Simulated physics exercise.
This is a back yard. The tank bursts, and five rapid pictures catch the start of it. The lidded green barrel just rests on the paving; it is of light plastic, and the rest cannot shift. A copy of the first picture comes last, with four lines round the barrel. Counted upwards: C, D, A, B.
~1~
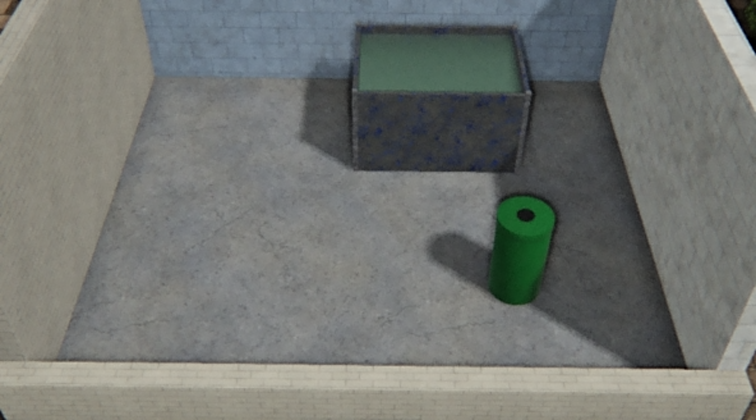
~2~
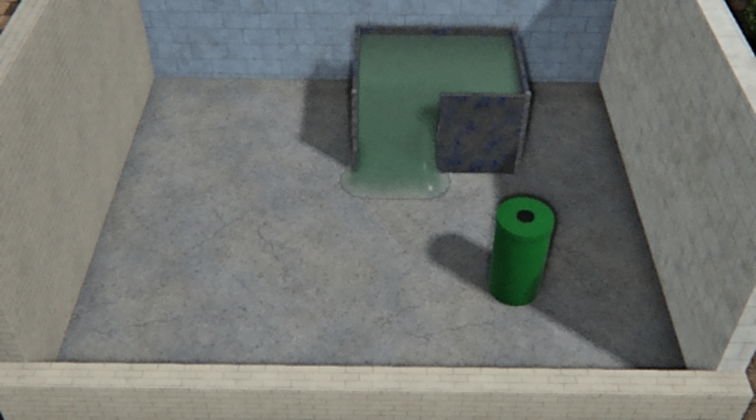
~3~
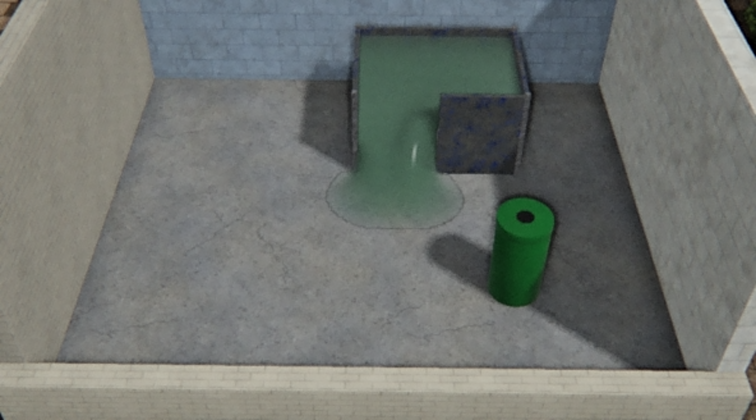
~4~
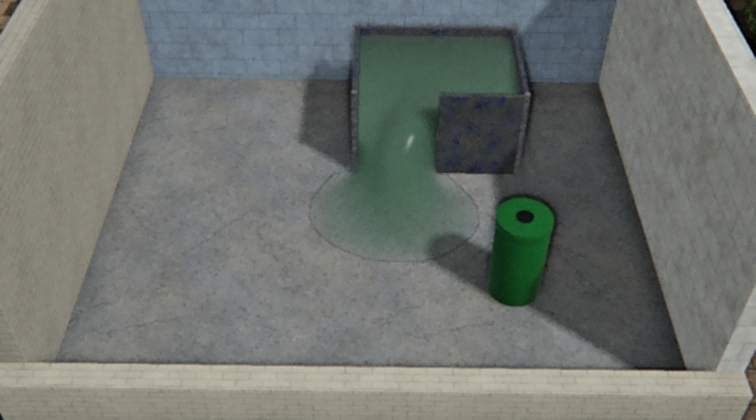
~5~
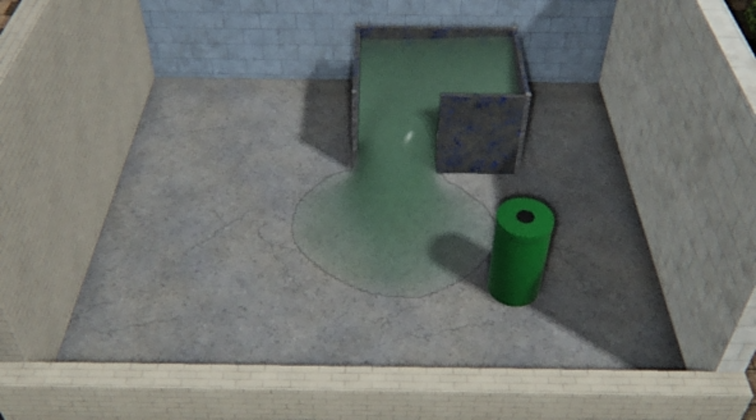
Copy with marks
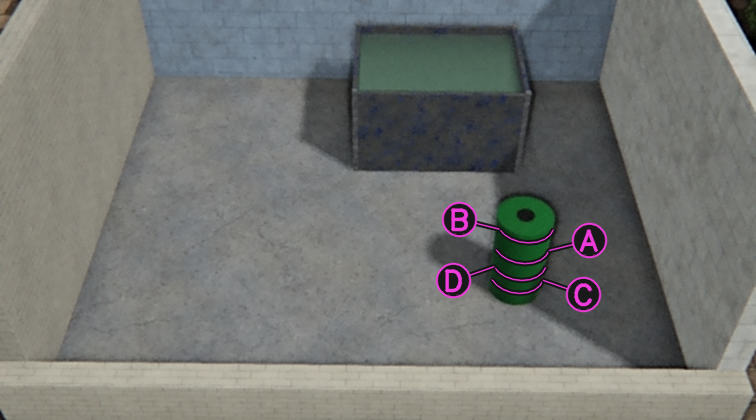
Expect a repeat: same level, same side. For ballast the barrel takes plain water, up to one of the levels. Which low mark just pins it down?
The answer is line C.
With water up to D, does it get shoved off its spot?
No, that is safe.
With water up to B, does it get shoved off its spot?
No, not at all.
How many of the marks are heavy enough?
All of them.
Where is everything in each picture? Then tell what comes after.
In the first picture, lid of the green barrel at (526, 216); tank full, its middle at (438, 64).
In the second picture, 2 % of the ground under water, its edge towards the barrel at (434, 187).
In the third picture, 4 % of the ground under water, its edge towards the barrel at (429, 222).
In the fourth picture, 7 % of the ground under water, its edge towards the barrel at (442, 248).
In the fifth picture, lid of the green barrel at (525, 217); 11 % of the ground under water, its edge towards the barrel at (469, 261).
In magenta, A at (524, 263); B at (528, 242); C at (519, 293); D at (521, 280); from the bottom up C, D, A, B.
For line A, it does not move.
For line B, it does not move.
For line C, it does not move.
For line D, it does not move.
